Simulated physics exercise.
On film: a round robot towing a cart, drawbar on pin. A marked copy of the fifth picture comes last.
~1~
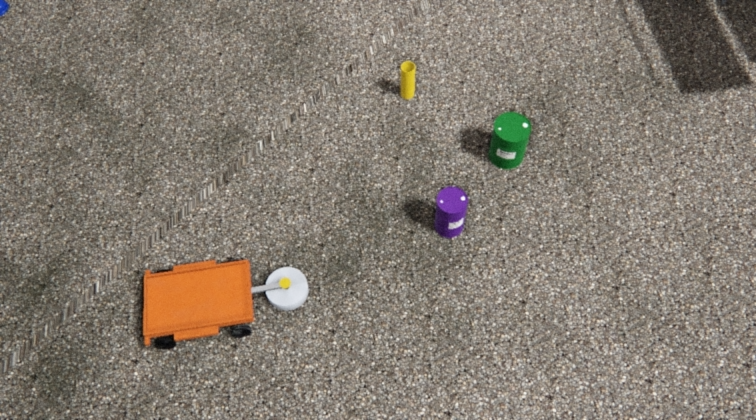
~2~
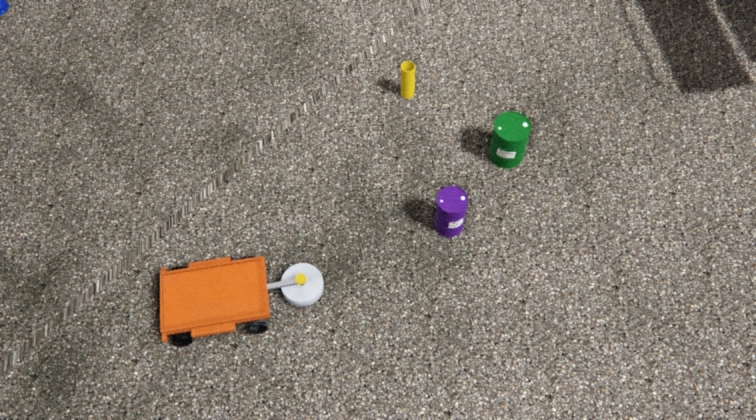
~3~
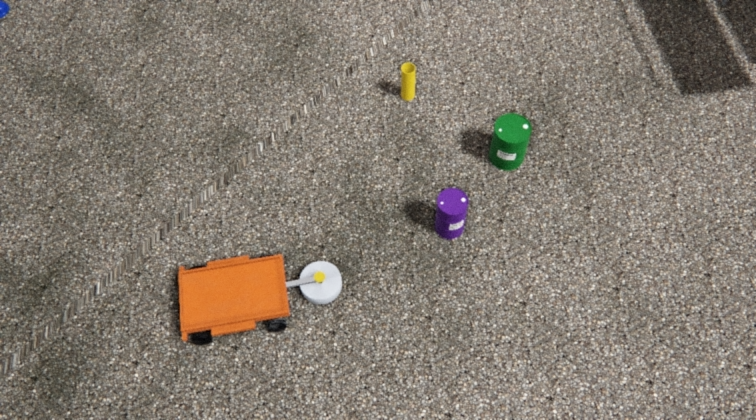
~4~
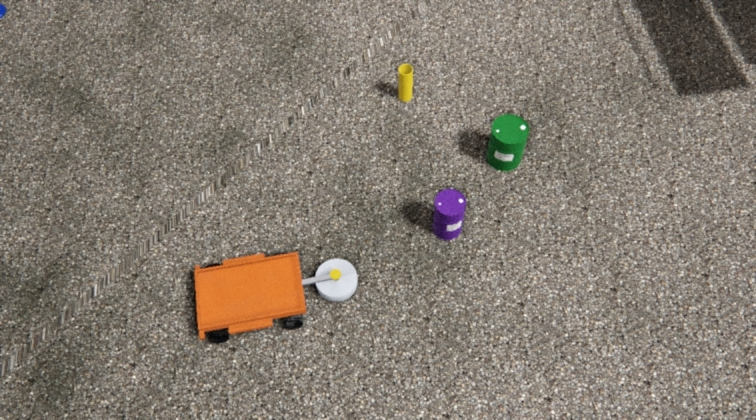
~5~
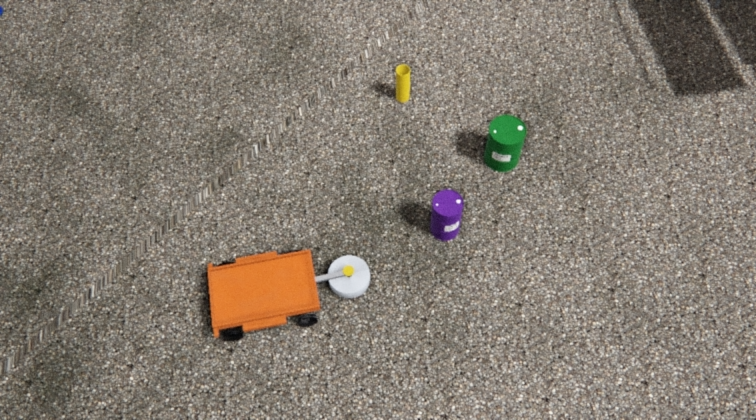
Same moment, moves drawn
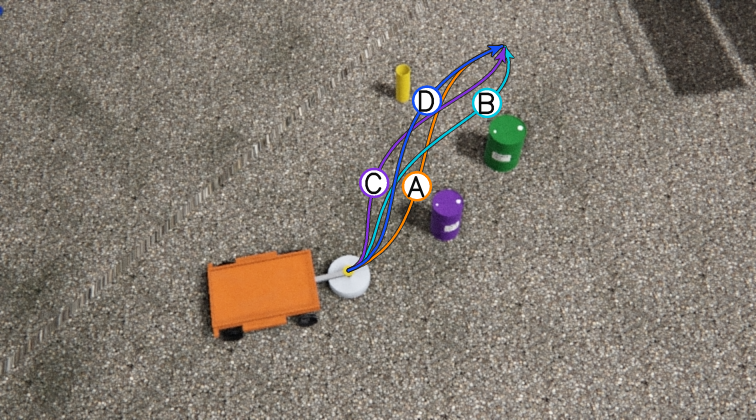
An orange cart joined by a pale drawbar to a round white robot with a yellow pin on top sits at the lower left of a speckled grey floor, seen from high above. A purple drum stands near the centre, with a green drum and a slim yellow post above it. The robot tows the cart steadily rightward and slightly upward, while the view shifts very slightly.
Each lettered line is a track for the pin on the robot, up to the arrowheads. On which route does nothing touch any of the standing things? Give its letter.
Take C.
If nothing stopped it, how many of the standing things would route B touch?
In all, one.
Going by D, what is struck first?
First the yellow post.
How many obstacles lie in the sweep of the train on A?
One.
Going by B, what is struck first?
It meets the green drum.
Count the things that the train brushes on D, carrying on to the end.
One.
On the marked copy, A from (348, 270) via (427, 145) to (502, 46); B from (348, 270) via (432, 144) to (505, 47); C from (348, 270) via (404, 136) to (504, 49); D from (348, 270) via (408, 136) to (502, 46).
Following C. Soon after the start, robot (380, 175), cart (342, 230).
Later, robot (453, 107), cart (405, 147).
In the end, robot (503, 52), cart (467, 91); nothing has been touched.
As for the rest, A meets the purple drum; B meets the green drum; D meets the yellow post.
